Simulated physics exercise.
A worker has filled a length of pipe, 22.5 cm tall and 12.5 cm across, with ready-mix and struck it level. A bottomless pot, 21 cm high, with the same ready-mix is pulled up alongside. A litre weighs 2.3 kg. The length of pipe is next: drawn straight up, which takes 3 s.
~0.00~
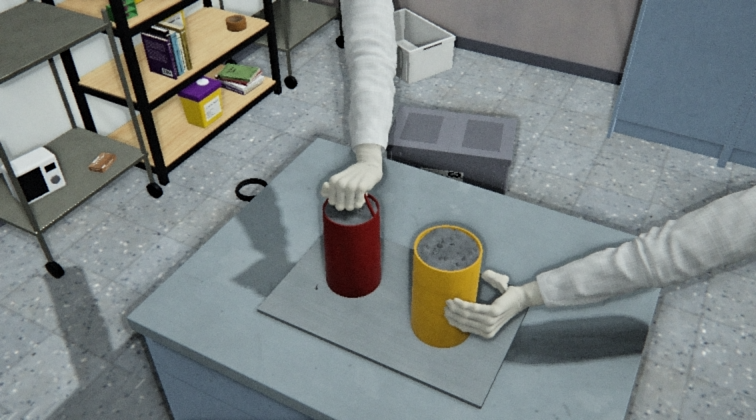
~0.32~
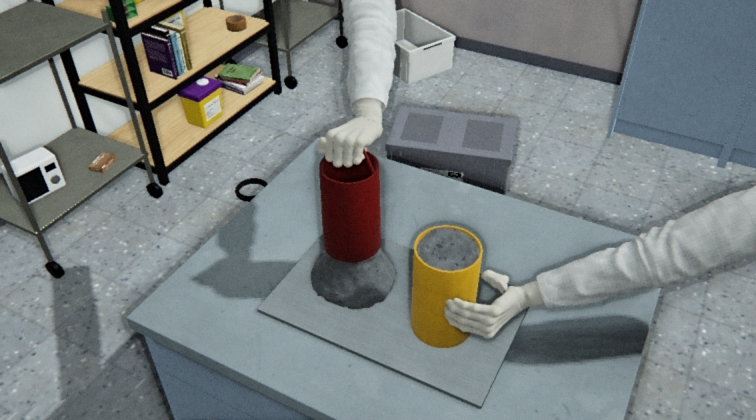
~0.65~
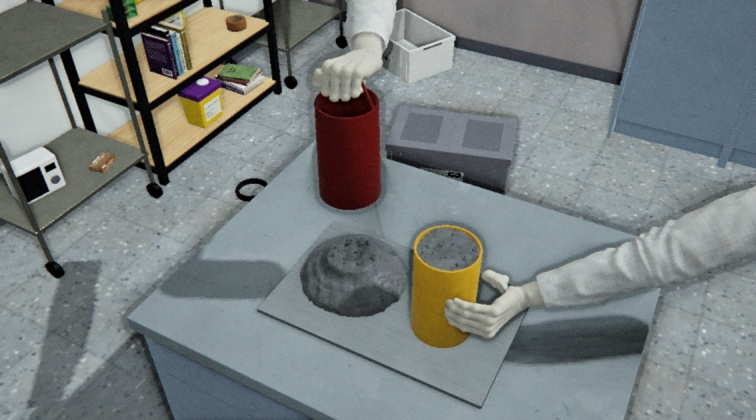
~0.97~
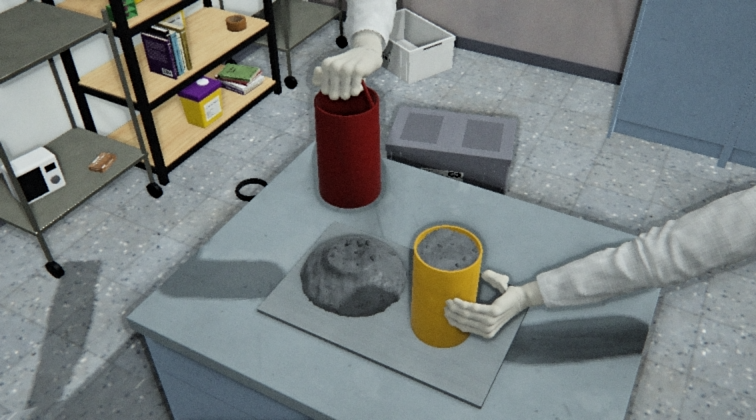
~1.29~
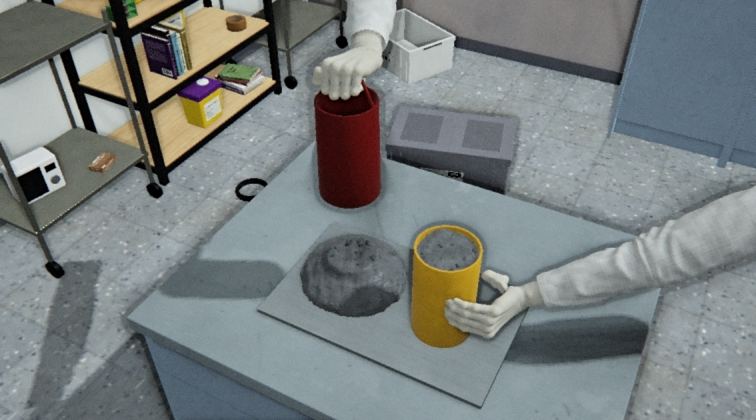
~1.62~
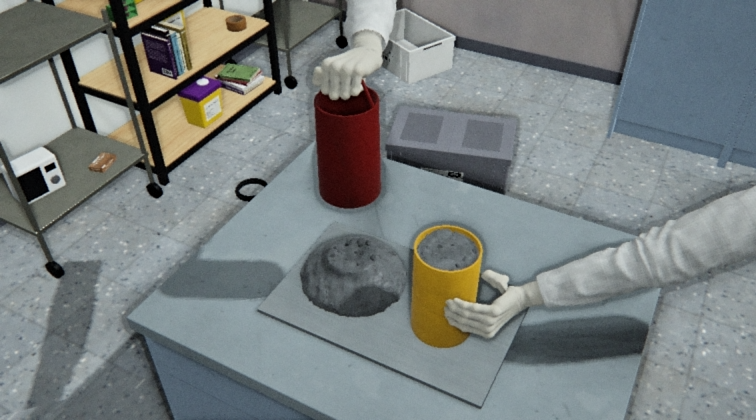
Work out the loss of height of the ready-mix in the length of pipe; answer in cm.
About 13 cm.
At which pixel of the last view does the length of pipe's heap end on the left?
Around (378, 323).
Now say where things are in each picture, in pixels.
In the first picture, middle of the pot's mouth at (351, 209), still down; middle of the length of pipe's top at (448, 249), not yet moved.
In the second picture, middle of the pot's mouth at (349, 166), raised 11 cm; middle of the length of pipe's top at (448, 249), not yet moved.
In the third picture, middle of the pot's mouth at (347, 102), raised 26 cm; the pot's heap 8.1 cm high and 24 cm wide, top at (353, 254); middle of the length of pipe's top at (448, 249), not yet moved.
In the fourth picture, middle of the pot's mouth at (347, 101), raised 26 cm; the pot's heap 8.1 cm high and 25 cm wide, top at (353, 254); middle of the length of pipe's top at (448, 249), not yet moved.
In the fifth picture, middle of the pot's mouth at (347, 101), raised 26 cm; the pot's heap 8.0 cm high and 25 cm wide, top at (353, 254); middle of the length of pipe's top at (448, 249), not yet moved.
In the sixth picture, middle of the pot's mouth at (347, 101), raised 26 cm; the pot's heap 8.0 cm high and 25 cm wide, top at (353, 254); middle of the length of pipe's top at (448, 249), not yet moved.
After 2.4 s, the length of pipe is up 5.7 cm; the ready-mix has come down 6.0 cm to 17 cm and is 22 cm wide.
After 3.1 s, the length of pipe is up 14 cm; the ready-mix has come down 13 cm to 9.6 cm and is 27 cm wide.
After 3.9 s, the length of pipe is up 23 cm; the ready-mix has come down 13 cm to 9.5 cm and is 27 cm wide.
After 4.8 s, the length of pipe is clear; the ready-mix has come down 13 cm to 9.4 cm and is 27 cm wide.
After 5.2 s, at rest, the length of pipe is clear; the ready-mix has come down 13 cm to 9.4 cm and is 27 cm wide.
